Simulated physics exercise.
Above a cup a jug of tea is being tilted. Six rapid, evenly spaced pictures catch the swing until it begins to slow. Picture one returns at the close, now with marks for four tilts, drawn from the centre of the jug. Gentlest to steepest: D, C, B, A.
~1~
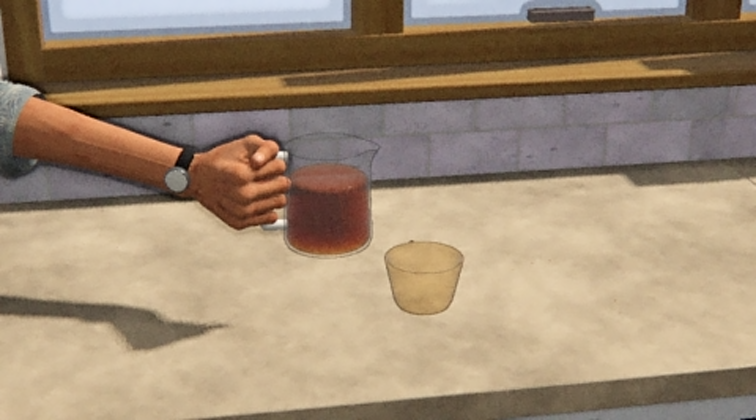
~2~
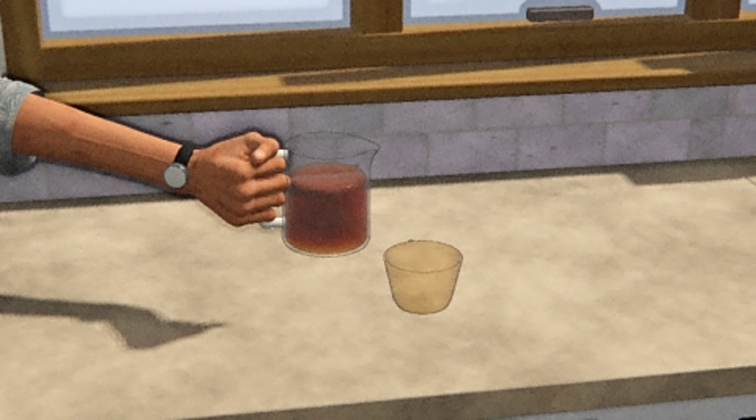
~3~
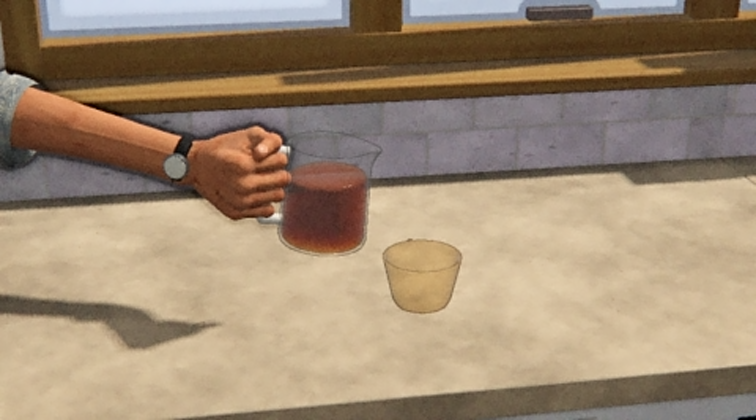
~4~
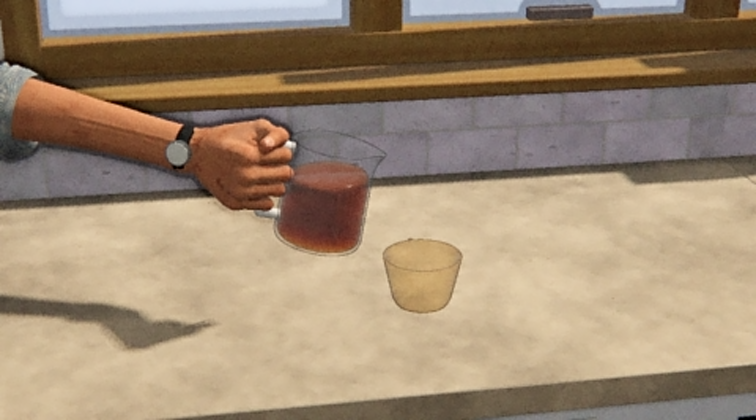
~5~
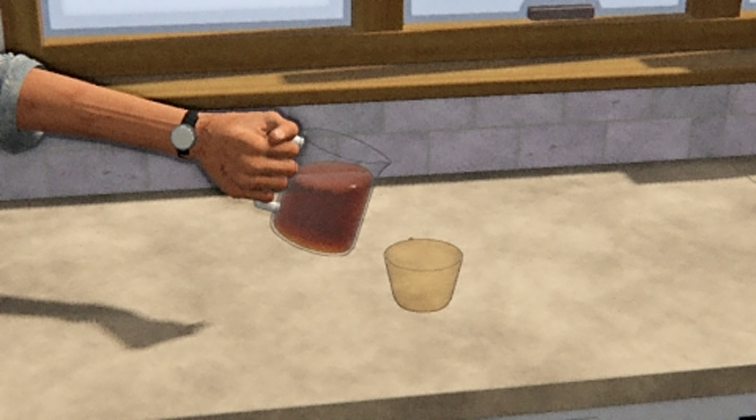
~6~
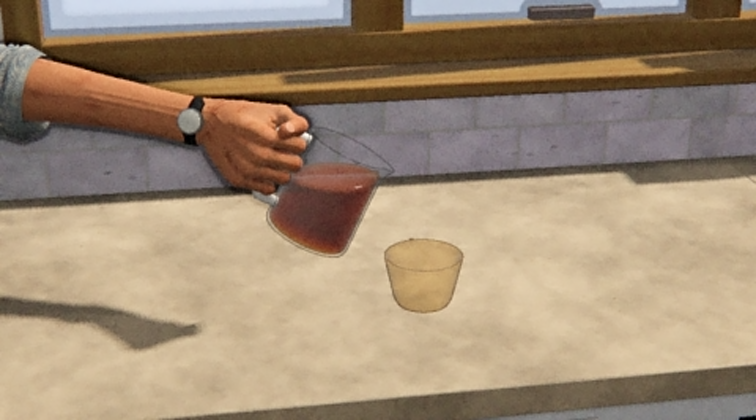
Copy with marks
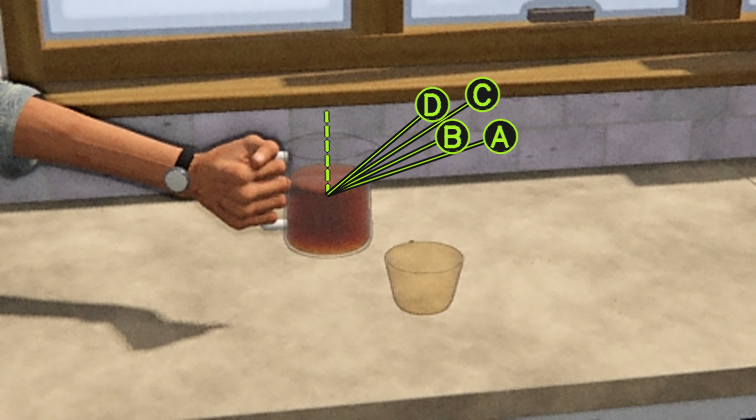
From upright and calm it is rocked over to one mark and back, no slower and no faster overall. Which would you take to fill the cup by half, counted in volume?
C works best here.
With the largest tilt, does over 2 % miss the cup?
Yes.
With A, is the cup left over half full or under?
Over half.
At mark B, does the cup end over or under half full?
Over.
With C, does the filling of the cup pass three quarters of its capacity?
No, less.
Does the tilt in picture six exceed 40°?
No, it does not.
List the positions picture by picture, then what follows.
Upright, lip at (378, 146); rim of the cup round (424, 257); nothing has left yet.
Upright, lip at (378, 146); nothing has left yet.
Tipped about 5°, lip at (380, 149); nothing has left yet.
Tipped about 11°, lip at (385, 154); nothing has left yet.
Tipped about 19°, lip at (390, 161); nothing has left yet.
Tipped about 27°, lip at (393, 169); nothing has left yet.
On the marked copy, A at (484, 141); B at (436, 141); C at (468, 103); D at (420, 116).
With A, the cup ends with about 78 % of what it can hold; 19 % of the tea is spilt.
With B, the cup ends with about 69 % of what it can hold; 8 % of the tea is spilt.
With C, the cup ends with about 49 % of what it can hold; 3 % of the tea is spilt.
With D, the cup ends with about 26 % of what it can hold.
